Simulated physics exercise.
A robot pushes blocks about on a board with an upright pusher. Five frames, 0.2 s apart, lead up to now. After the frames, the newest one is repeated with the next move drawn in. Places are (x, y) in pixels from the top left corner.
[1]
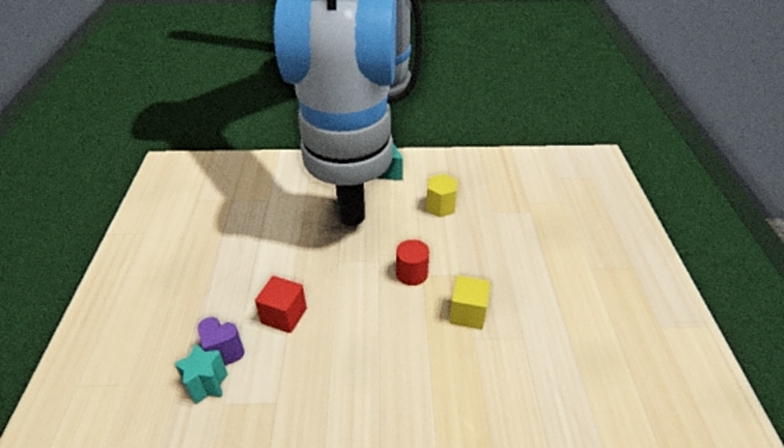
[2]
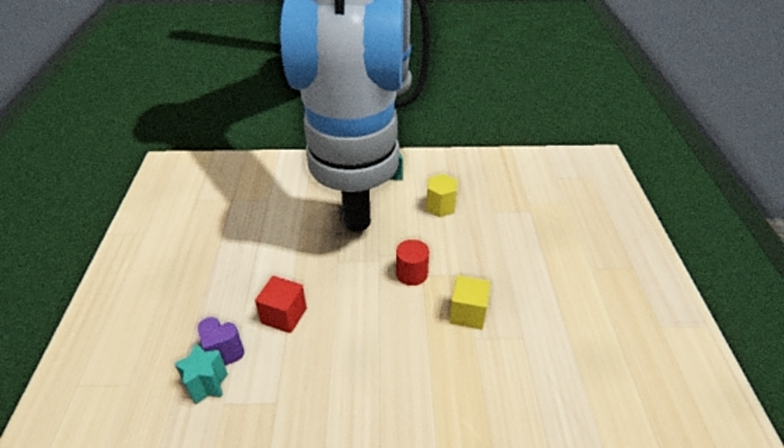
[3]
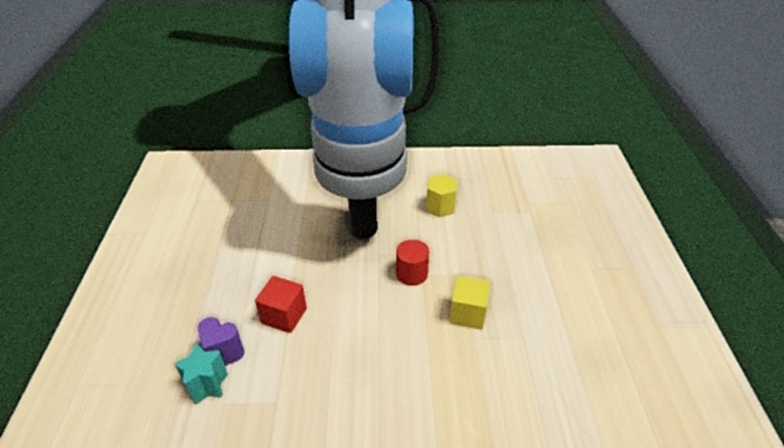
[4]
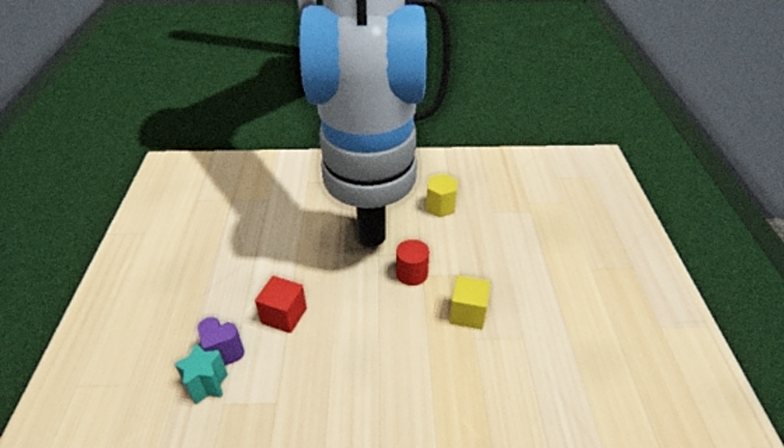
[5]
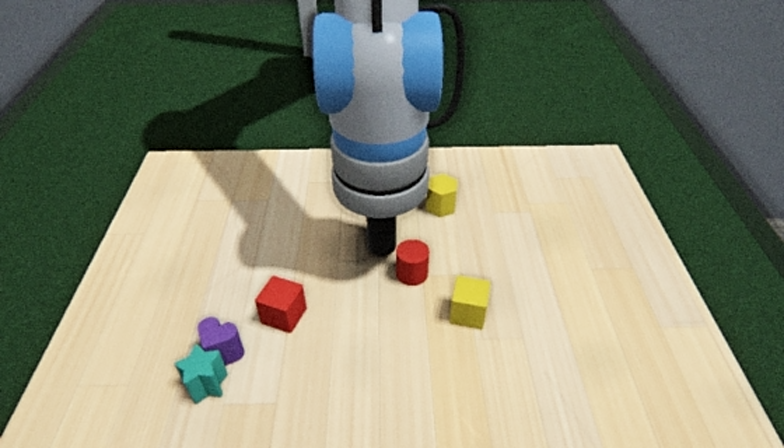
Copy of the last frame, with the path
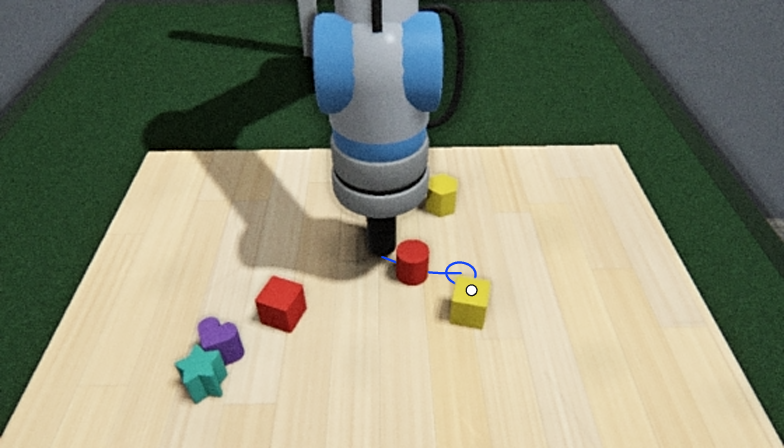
On a pale wooden board set over a green floor, a blue and grey robot arm holds a black upright pusher among small red, yellow, purple and teal blocks. The arm moves slowly toward the viewer and slightly right, bringing the pusher close beside the red disc, while the blocks remain still.
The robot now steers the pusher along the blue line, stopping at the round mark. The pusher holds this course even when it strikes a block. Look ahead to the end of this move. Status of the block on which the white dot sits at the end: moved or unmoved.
At the moment the path ends, the block on which the white dot sits no longer stands where it did.
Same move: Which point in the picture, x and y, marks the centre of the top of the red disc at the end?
If I read the scene right, the answer is (473, 274).
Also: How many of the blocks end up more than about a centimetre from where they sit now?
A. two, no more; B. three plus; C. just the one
Letter A.
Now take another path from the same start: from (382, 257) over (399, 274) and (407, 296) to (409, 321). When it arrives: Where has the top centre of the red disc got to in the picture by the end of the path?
I'd guess (440, 269).
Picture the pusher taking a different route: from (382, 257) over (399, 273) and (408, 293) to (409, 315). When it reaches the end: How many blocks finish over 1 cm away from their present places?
The number will come to 1.
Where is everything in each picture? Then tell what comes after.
Tip of the pusher (352, 217), middles of tops, red disc (413, 250), yellow square block (472, 290), in the first picture.
Pusher (357, 223), nothing pushed, in the second picture.
Pusher (364, 230), nothing pushed, in the third picture.
Pusher (372, 238), nothing pushed, in the fourth picture.
Pusher (382, 247), red disc (413, 250), yellow square block (472, 290), in the fifth picture.
The line goes from (382, 257) via (419, 270), ending at (461, 273); the dot is on the yellow square block.
The first path, step by step. Halfway along, pusher (420, 260); red disc (442, 266).
At the end, pusher (462, 263); red disc (473, 274); yellow square block (488, 305), turned 25° clockwise.
